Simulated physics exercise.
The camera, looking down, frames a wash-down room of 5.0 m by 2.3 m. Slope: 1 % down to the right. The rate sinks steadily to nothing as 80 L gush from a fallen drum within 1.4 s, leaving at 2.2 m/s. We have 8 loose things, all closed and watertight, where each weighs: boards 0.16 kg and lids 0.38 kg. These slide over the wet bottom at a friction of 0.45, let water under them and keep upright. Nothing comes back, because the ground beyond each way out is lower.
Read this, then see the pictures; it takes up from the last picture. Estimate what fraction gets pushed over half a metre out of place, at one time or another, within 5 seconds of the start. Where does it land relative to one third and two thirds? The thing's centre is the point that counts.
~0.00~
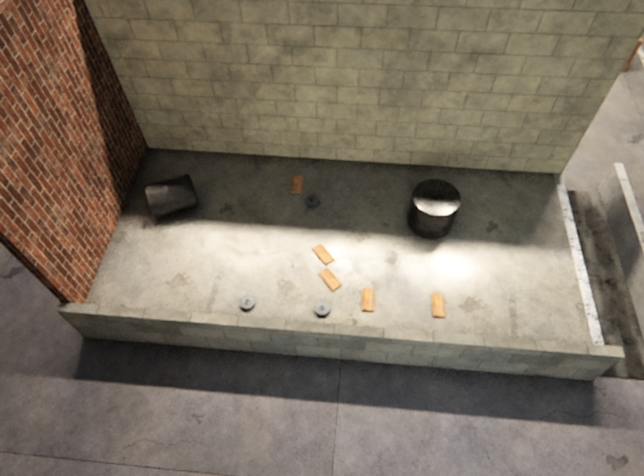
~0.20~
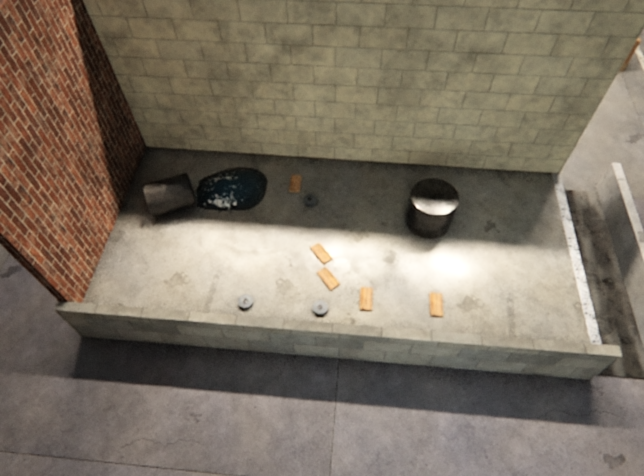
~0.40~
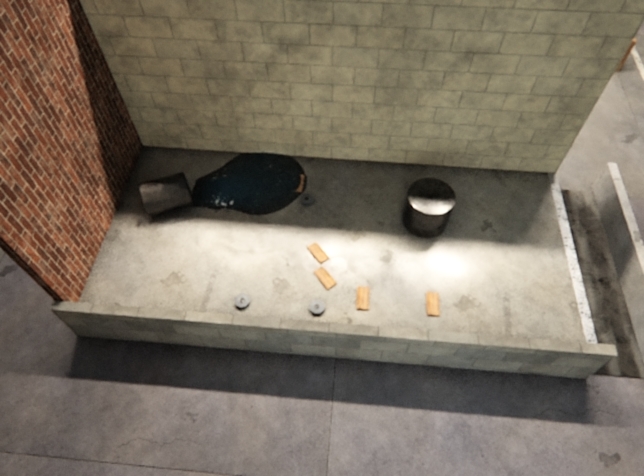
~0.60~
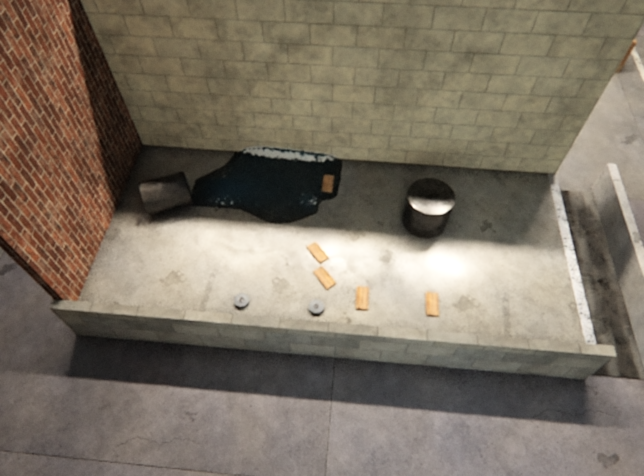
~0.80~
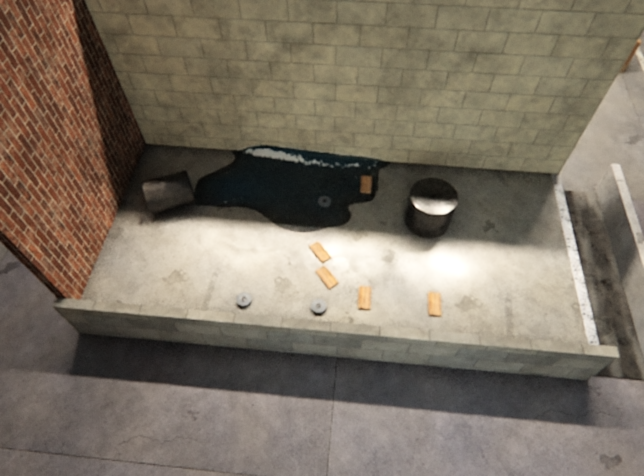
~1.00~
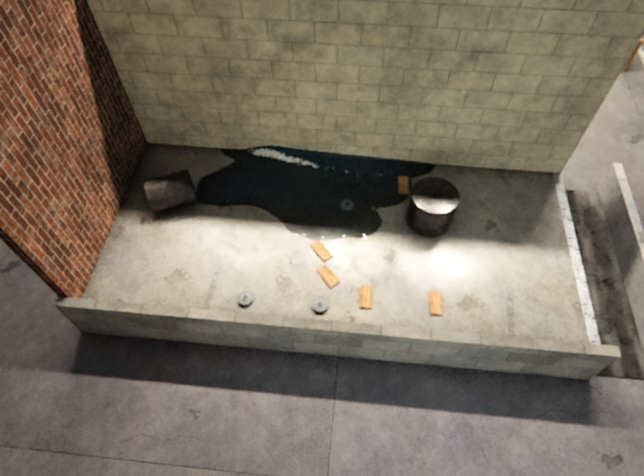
It lands below one third.
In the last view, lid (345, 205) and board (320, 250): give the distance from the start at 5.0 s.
In order: 80 cm and 0 cm.
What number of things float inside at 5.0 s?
I count 0.
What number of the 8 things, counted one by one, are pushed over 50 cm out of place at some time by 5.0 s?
So the count comes to 2.
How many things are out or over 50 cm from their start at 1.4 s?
At that time I count 2.
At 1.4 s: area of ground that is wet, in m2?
Close to 3.0 m2, I'd say.
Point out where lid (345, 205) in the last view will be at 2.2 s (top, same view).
Near (387, 223).
After 1.4 s 2 of 8 are over 50 cm from their spots; 0 afloat.
After 2.2 s 2 of 8 are over 50 cm from their spots; 0 afloat.
After 3.5 s 2 of 8 are over 50 cm from their spots; 0 afloat.
After 5.0 s 2 of 8 are over 50 cm from their spots, and 2 have been at some point; 0 afloat.
